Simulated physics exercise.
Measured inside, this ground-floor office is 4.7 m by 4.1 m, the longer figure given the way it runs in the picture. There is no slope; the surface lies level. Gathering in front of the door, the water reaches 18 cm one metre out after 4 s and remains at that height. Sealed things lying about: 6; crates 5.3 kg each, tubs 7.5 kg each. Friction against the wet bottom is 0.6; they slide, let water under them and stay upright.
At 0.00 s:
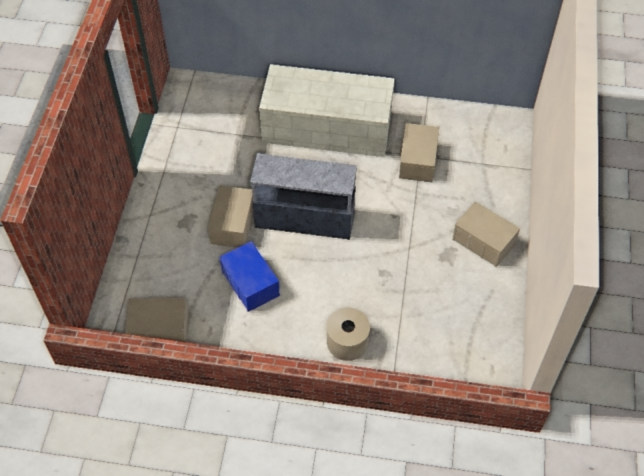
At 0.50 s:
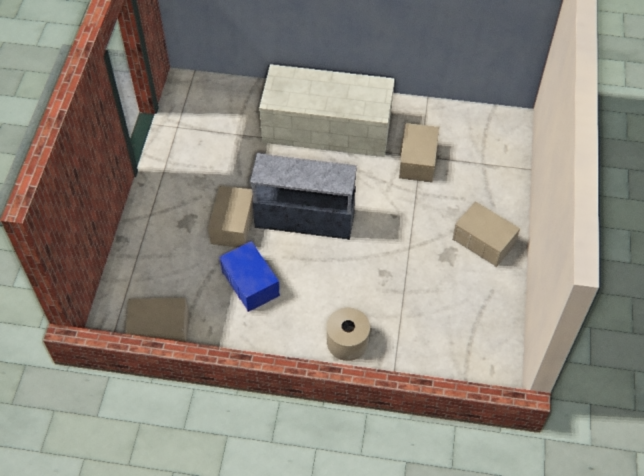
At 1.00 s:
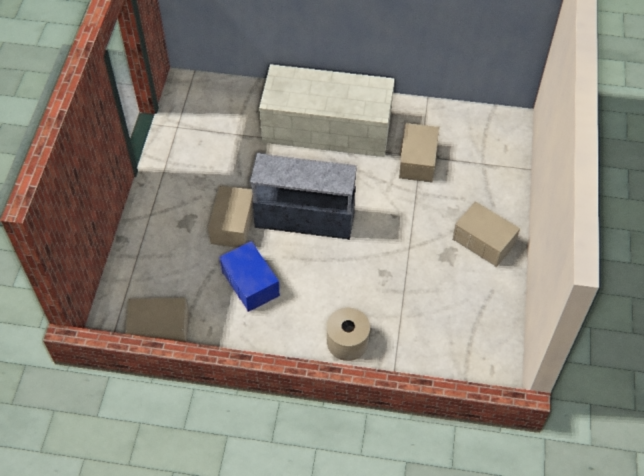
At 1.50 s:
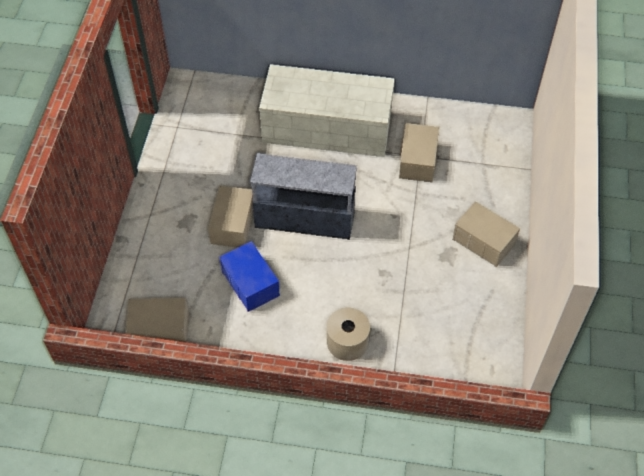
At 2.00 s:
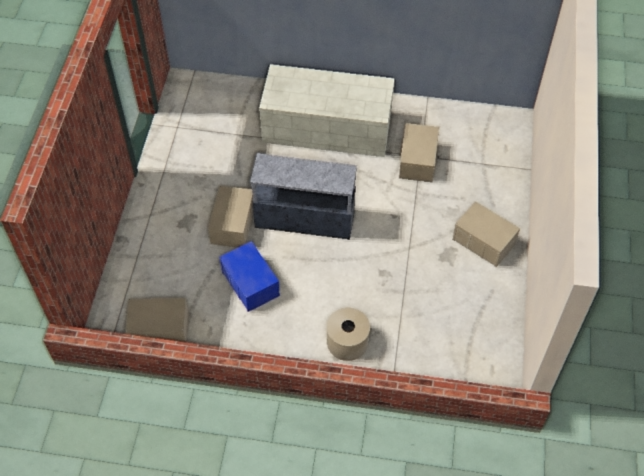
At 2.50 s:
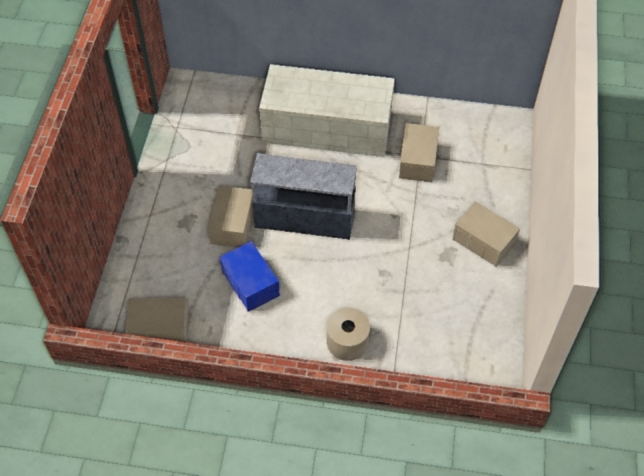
The paving around a small brick-walled room turned from pale grey to green, and a little water crept in by the doorway on the left, while the blue crate and tan boxes stayed still.
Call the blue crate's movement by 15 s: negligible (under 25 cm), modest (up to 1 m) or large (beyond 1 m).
Modest.
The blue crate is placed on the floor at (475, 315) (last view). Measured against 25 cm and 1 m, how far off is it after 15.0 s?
It travels far.
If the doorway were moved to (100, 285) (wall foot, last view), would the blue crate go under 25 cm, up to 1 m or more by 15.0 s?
Well, the blue crate ends up distant in that setup.
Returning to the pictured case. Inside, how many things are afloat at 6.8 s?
Count: 0.
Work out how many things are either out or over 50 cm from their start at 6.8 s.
By that point, 1.
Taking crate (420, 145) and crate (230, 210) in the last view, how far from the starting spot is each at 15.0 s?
Respectively 60 and 80 centimetres.
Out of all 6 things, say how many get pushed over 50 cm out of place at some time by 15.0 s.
Count: 6.
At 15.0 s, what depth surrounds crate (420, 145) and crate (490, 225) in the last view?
I'd estimate 7 cm for the first and 5 cm for the second.
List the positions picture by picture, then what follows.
In the first picture, the blue crate at (249, 269) rests on the ground; water covers 0.0 m2; 0 of 6 have shifted.
In the second picture, the blue crate at (249, 269) rests on the ground; 0.0 m2 under water; 0 of 6 have shifted.
In the third picture, the blue crate at (249, 269) rests on the ground; 0.0 m2 under water; 0 of 6 have shifted.
In the fourth picture, the blue crate at (249, 269), on the bottom; 0.0 m2 under water; 0 of 6 have shifted.
In the fifth picture, the blue crate at (249, 269), on the bottom; water covers 0.0 m2; 0 of 6 have shifted.
In the sixth picture, the blue crate at (249, 269), on the bottom; water covers 0.3 m2; 0 of 6 have shifted.
After 3.5 s the blue crate is near (249, 269), 0.0 m from its start, aground; 0 afloat.
After 6.8 s the blue crate is near (249, 270), 0.0 m from its start, aground; 0 afloat.
After 11.0 s the blue crate is near (249, 270), 0.0 m from its start, aground; 3 afloat.
After 15.0 s the blue crate is near (267, 315), 0.6 m from its start, afloat; 6 afloat.
